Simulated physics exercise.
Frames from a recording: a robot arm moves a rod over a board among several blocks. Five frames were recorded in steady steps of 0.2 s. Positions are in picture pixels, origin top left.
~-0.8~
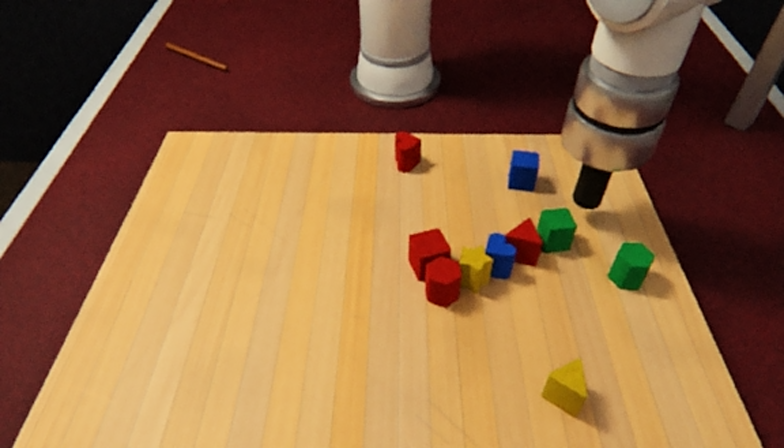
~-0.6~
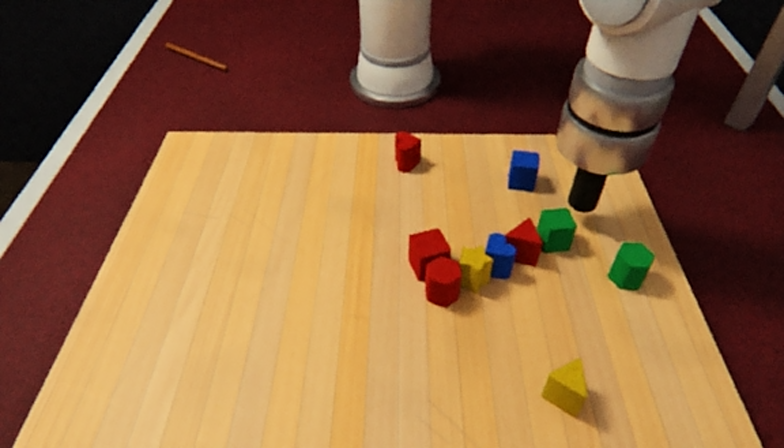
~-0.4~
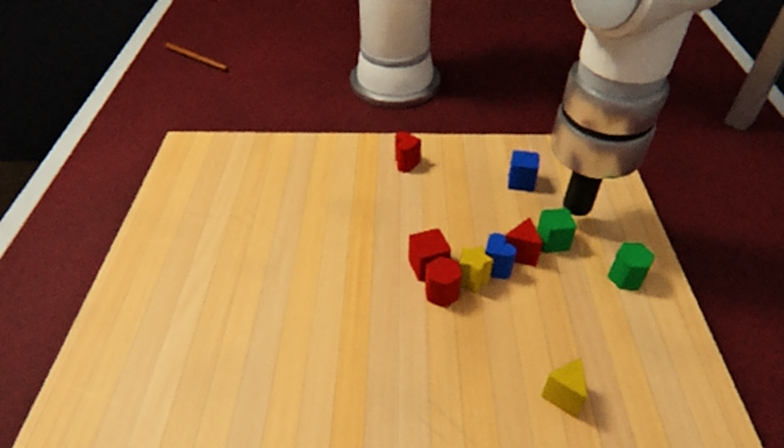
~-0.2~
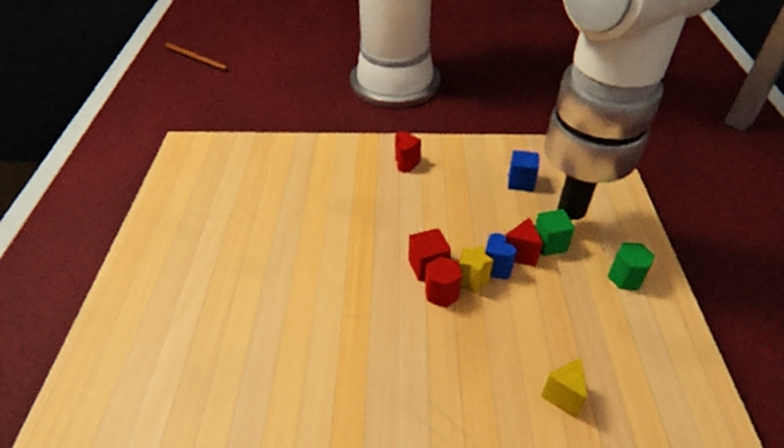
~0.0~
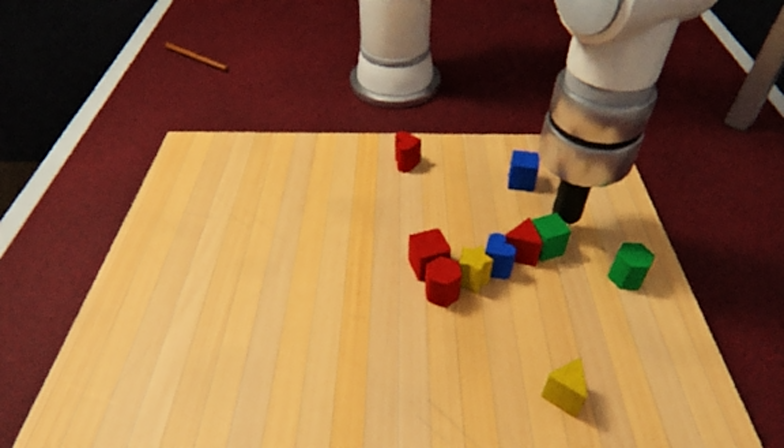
A robot arm holding a short black rod inches left and toward the viewer over a pale wooden board on a dark red surface, seen from a fixed, raised view. Red, yellow, blue and green blocks form a slanting row right of centre, with others scattered around it. The rod comes up to the green square block and nudges it slightly left and nearer, against the red three-sided block.
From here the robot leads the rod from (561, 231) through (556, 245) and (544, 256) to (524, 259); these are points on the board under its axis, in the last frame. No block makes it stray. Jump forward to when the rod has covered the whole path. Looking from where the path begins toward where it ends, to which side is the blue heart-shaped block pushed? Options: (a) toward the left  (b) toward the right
b - toward the right.
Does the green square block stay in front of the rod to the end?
Yes
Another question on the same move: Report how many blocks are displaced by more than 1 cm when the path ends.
Total: Three-plus.
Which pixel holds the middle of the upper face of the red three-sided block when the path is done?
Just about (493, 231).
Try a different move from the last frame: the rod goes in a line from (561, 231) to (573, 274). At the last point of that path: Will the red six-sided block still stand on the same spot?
It seems so.
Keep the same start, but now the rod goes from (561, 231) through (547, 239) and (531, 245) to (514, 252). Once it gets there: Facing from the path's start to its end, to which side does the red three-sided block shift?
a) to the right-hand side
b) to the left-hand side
(a)
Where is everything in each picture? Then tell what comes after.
The first frame shows rod tip at (586, 201); block tops, yellow star at (475, 257); blue heart-shaped block at (500, 245); red three-sided block at (526, 231); green square block at (559, 218).
The second frame shows rod at (582, 204); blocks unchanged.
The third frame shows rod at (577, 208); blocks unchanged.
The fourth frame shows rod at (572, 211); green square block at (557, 220).
The fifth frame shows rod at (566, 215); yellow star at (475, 257); blue heart-shaped block at (500, 245); red three-sided block at (526, 231); green square block at (552, 225).
The first path, step by step. Halfway along, rod at (556, 236); yellow star at (467, 262); blue heart-shaped block at (484, 247), turned 40° anticlockwise; red three-sided block at (503, 234), turned 25° clockwise; green square block at (530, 240), turned 35° clockwise.
At the end, rod at (528, 243); yellow star at (462, 264), turned 30° anticlockwise; blue heart-shaped block at (472, 245), turned 55° anticlockwise; red three-sided block at (493, 231), turned 45° clockwise; green square block at (512, 251), turned 65° clockwise.
